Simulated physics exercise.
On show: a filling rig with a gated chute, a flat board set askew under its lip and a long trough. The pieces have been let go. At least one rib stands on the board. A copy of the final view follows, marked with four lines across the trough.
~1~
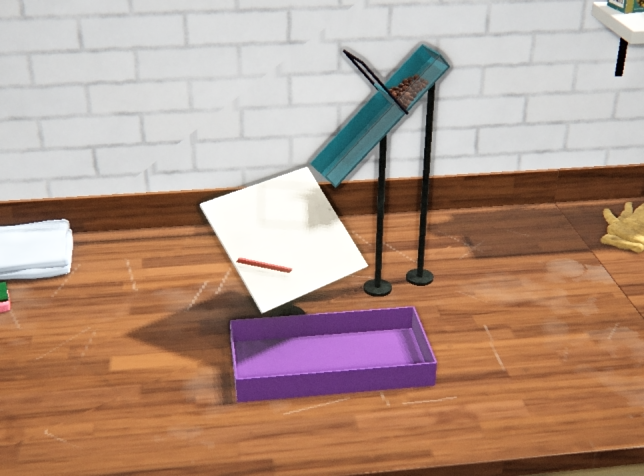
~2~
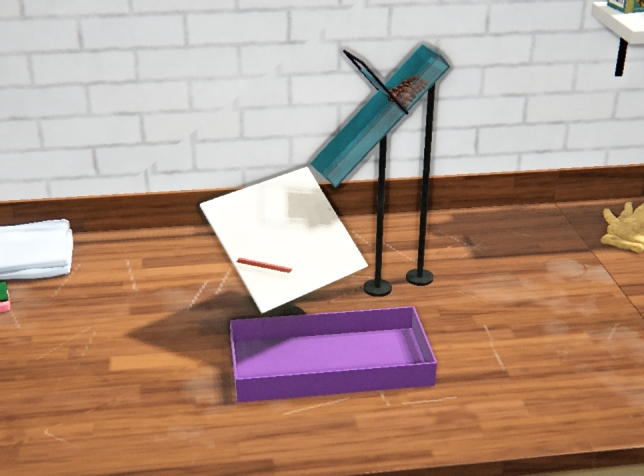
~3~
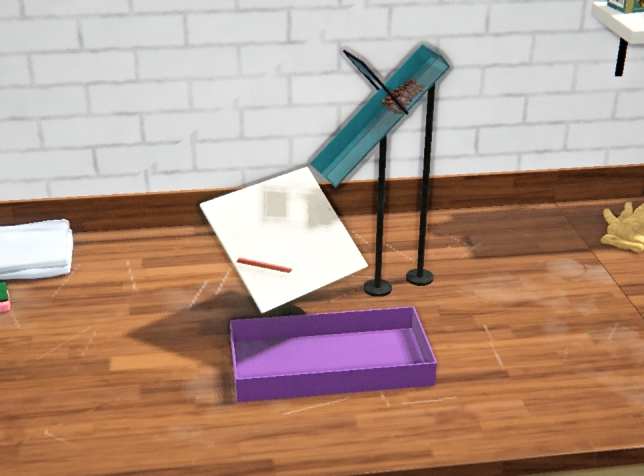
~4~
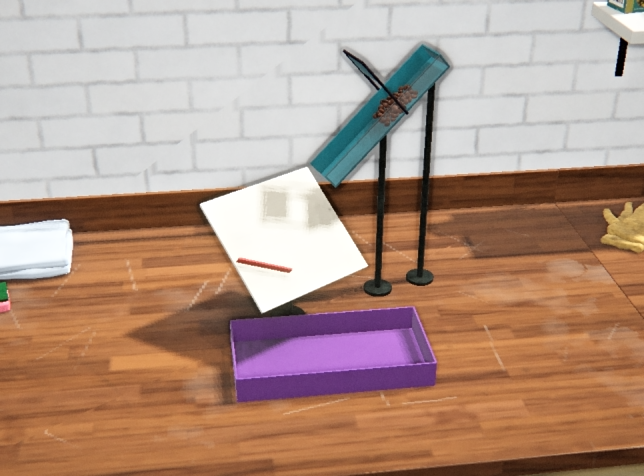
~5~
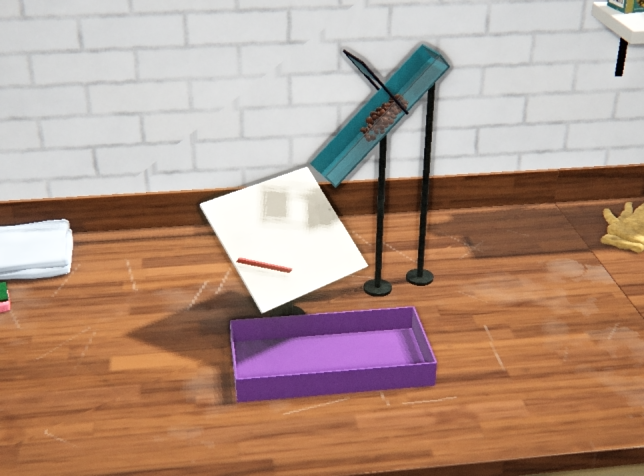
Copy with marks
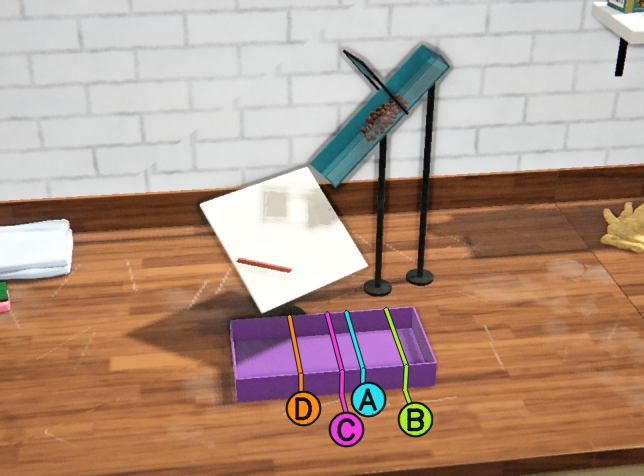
At first, a small cluster of brown pieces sits high in a sloping teal chute, above a tilted white board with a reddish rib and an empty purple trough. The pieces then slide a short way down the chute toward the lower left, while everything else stays still.
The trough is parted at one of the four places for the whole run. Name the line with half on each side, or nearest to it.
Go for C.
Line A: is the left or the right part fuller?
Left.
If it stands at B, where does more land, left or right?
More lands on the left.
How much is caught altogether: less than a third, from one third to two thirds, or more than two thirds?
About that: More than two thirds.
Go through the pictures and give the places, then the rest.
In the first picture, load behind the gate near (406, 89), flat chocolate drops; lip of the chute near (328, 181), sloping fairly steeply.
In the second picture, middle of the board near (286, 236), tilted fairly steeply; middle of its low edge near (317, 288); of its high edge near (256, 185).
In the third picture, front corners of the trough near (237, 379) and (436, 363), empty; front of the load near (390, 108).
In the fourth picture, middle of the load near (392, 107); its front near (382, 121), close to a quarter of the way to the lip; rib from (239, 258) to (293, 269).
In the fifth picture, middle of the load near (383, 113); its front near (369, 138), close to half of the way to the lip.
On the marked copy, line A crosses the front rim at (363, 369); line B crosses the front rim at (406, 365); line C crosses the front rim at (342, 370); line D crosses the front rim at (300, 374).
For line A, of what is caught, all but a few on the left of the divider, a small share on the right.
For line B, of what is caught, the whole lot on the left of the divider, none at all on the right.
For line C, of what is caught, close to two thirds on the left of the divider, close to a third on the right.
For line D, of what is caught, only a few on the left of the divider, all but a few on the right.
